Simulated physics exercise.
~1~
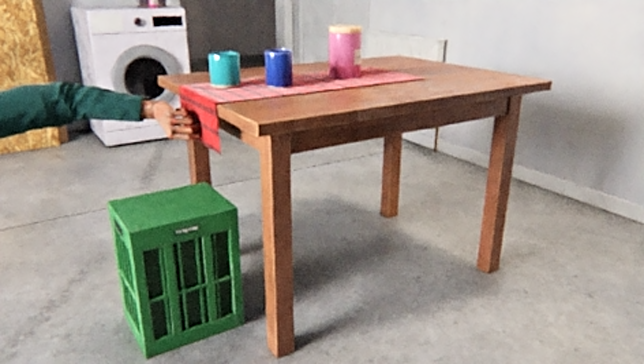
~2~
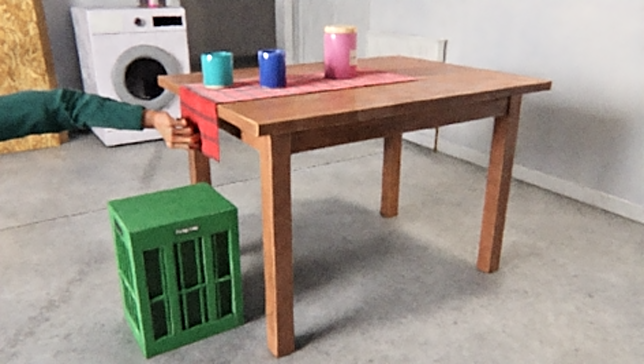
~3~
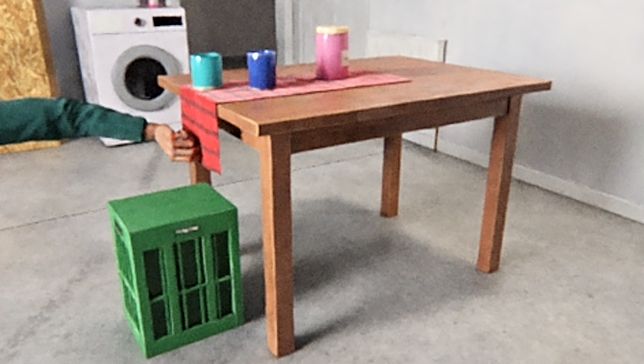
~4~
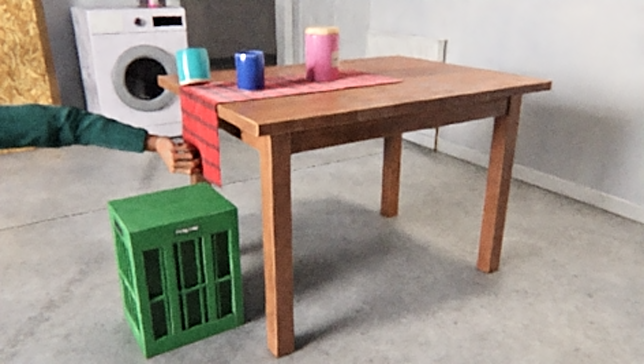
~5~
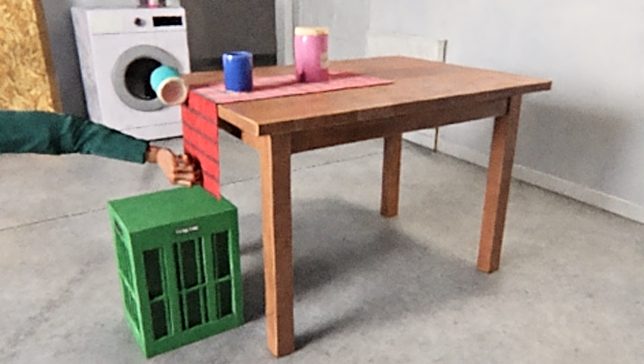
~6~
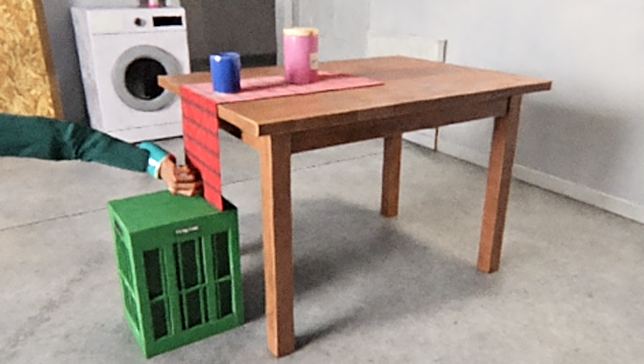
A red tea towel hanging over a wooden table's left end was slowly pulled down by a hand, carrying three containers leftward until the turquoise mug tipped over the edge and fell, while the blue mug and pink canister stayed upright on the table.
